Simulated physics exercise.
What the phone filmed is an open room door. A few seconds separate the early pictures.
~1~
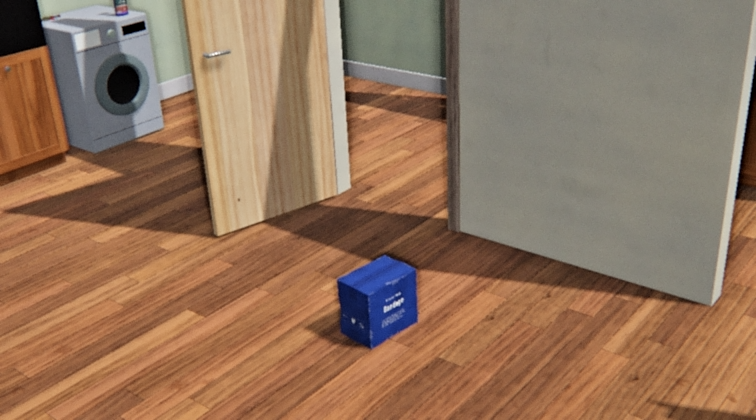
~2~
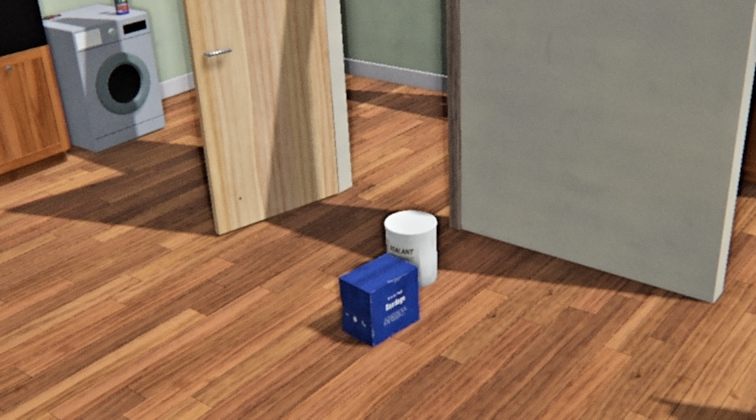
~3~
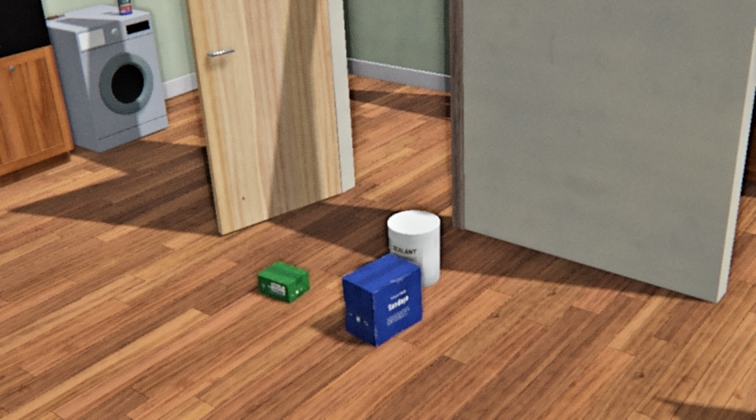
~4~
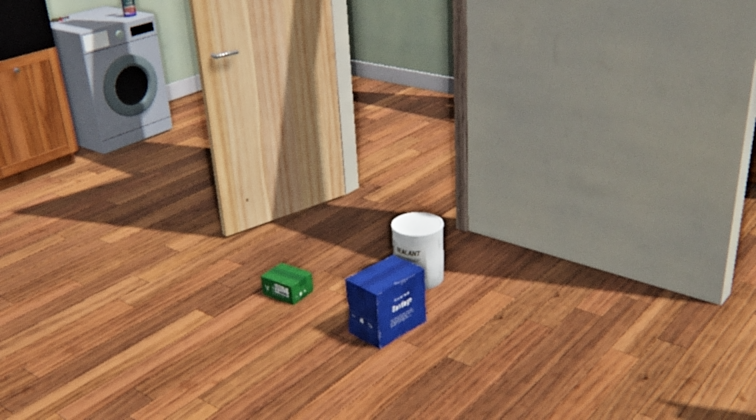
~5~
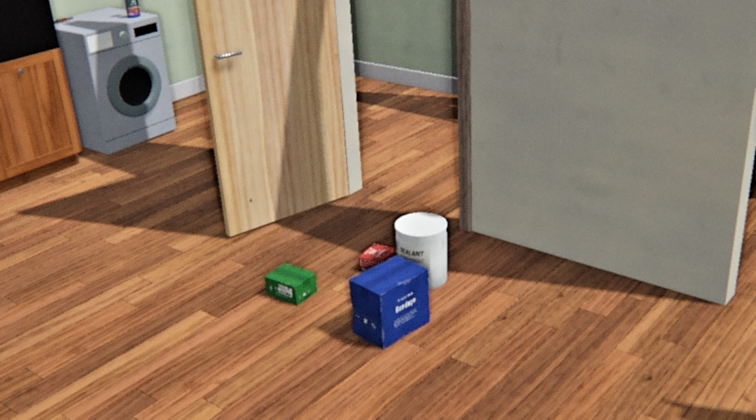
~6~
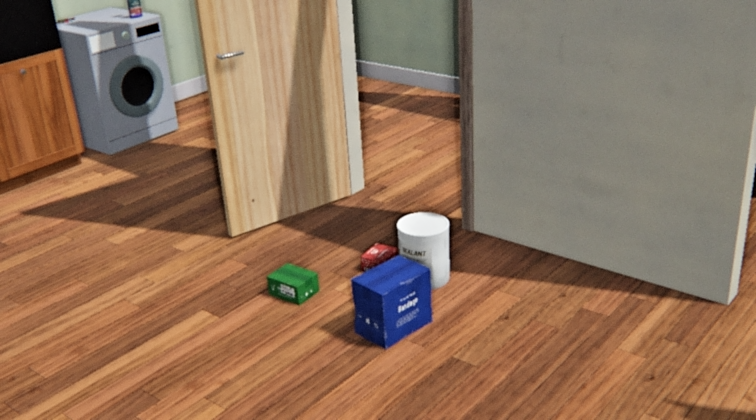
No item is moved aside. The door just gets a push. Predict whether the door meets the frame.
My guess is that the door will fill its doorway.
Then, 0.70 s later than the last frame, door 86° open.
Then, 1.30 s later than the last frame, door 59° open.
Then, 1.80 s later than the last frame, door 36° open.
Then, 2.30 s later than the last frame, door 13° open.
When it is over, door 0° open; all 4 as before. End places, in pixels of the last picture, red box near (382, 260).
